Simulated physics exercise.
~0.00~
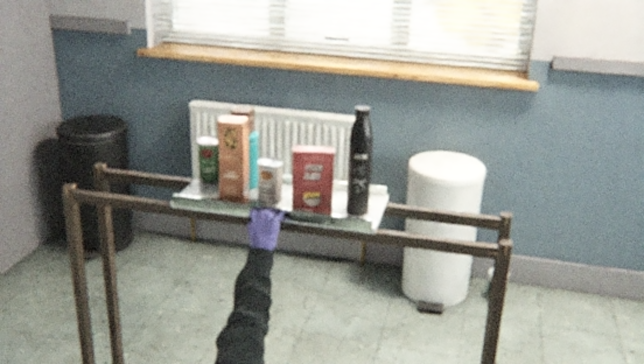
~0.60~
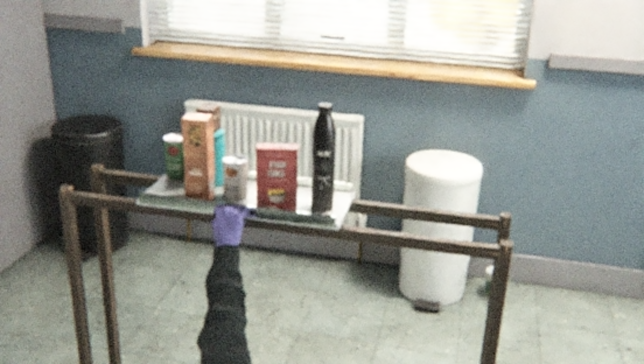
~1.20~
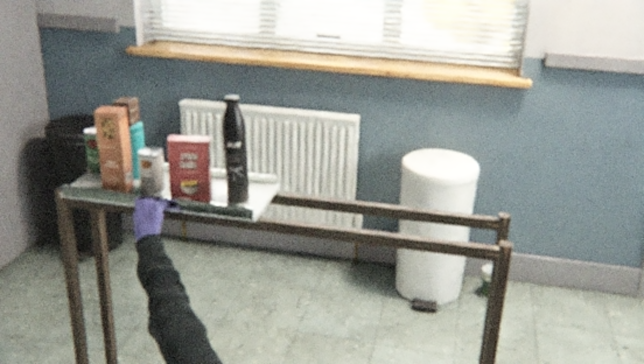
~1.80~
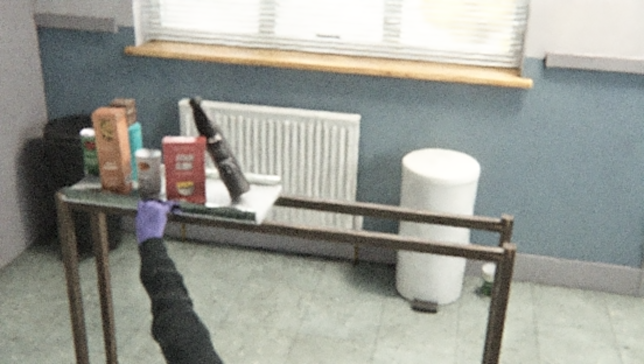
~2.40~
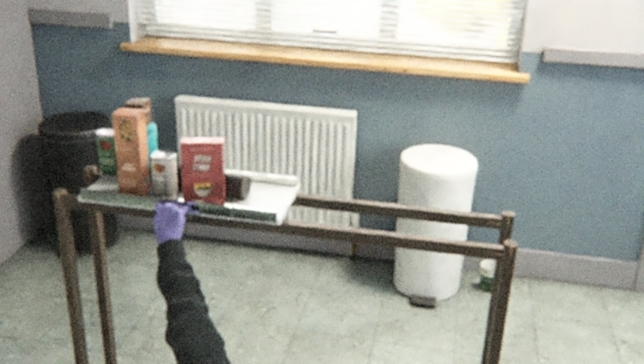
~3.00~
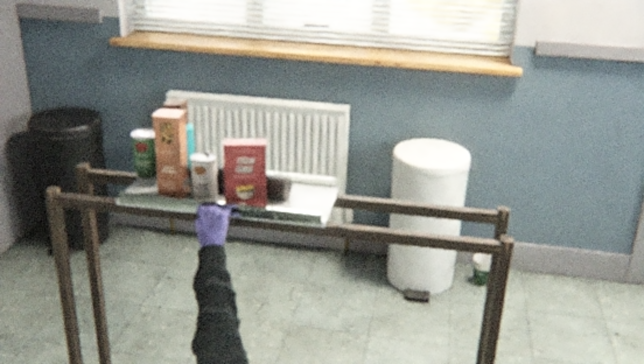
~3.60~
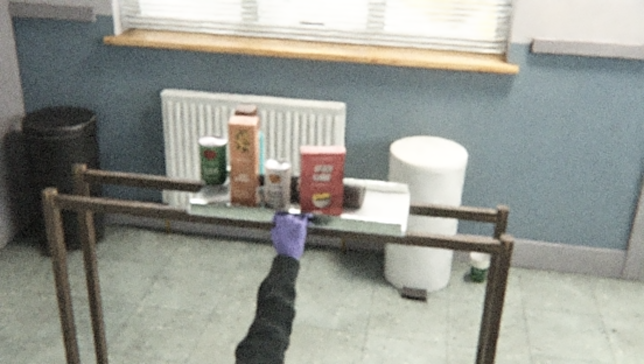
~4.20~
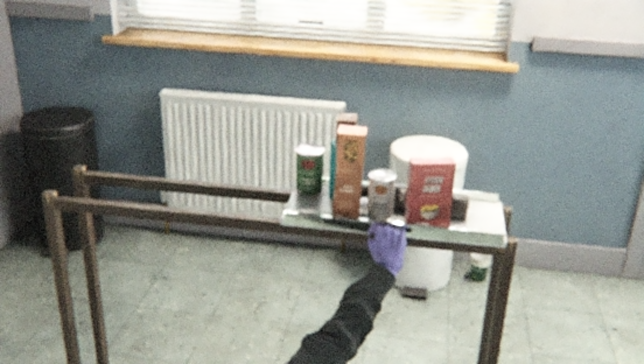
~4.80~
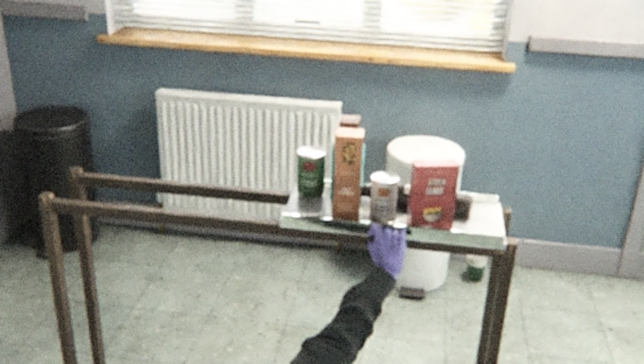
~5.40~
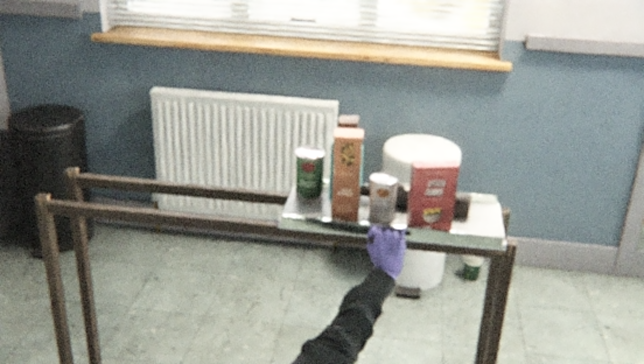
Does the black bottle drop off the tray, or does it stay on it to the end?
It stays on the tray. It topples over at the left end but is still lying there behind the red packet when the tray rests at the right.
A pale tray loaded with cartons, tins, a red packet and a tall black bottle slides left along dark rails, with a purple-gloved hand at its front edge. When it halts at the left end, the black bottle tips to the left and topples, ending up on its side behind the red packet. The hand then goes with the tray all the way back across to the right end, in front of the white bin. There it stops and stays put, with the bottle still lying on the tray and the orange carton, red packet and tins standing.
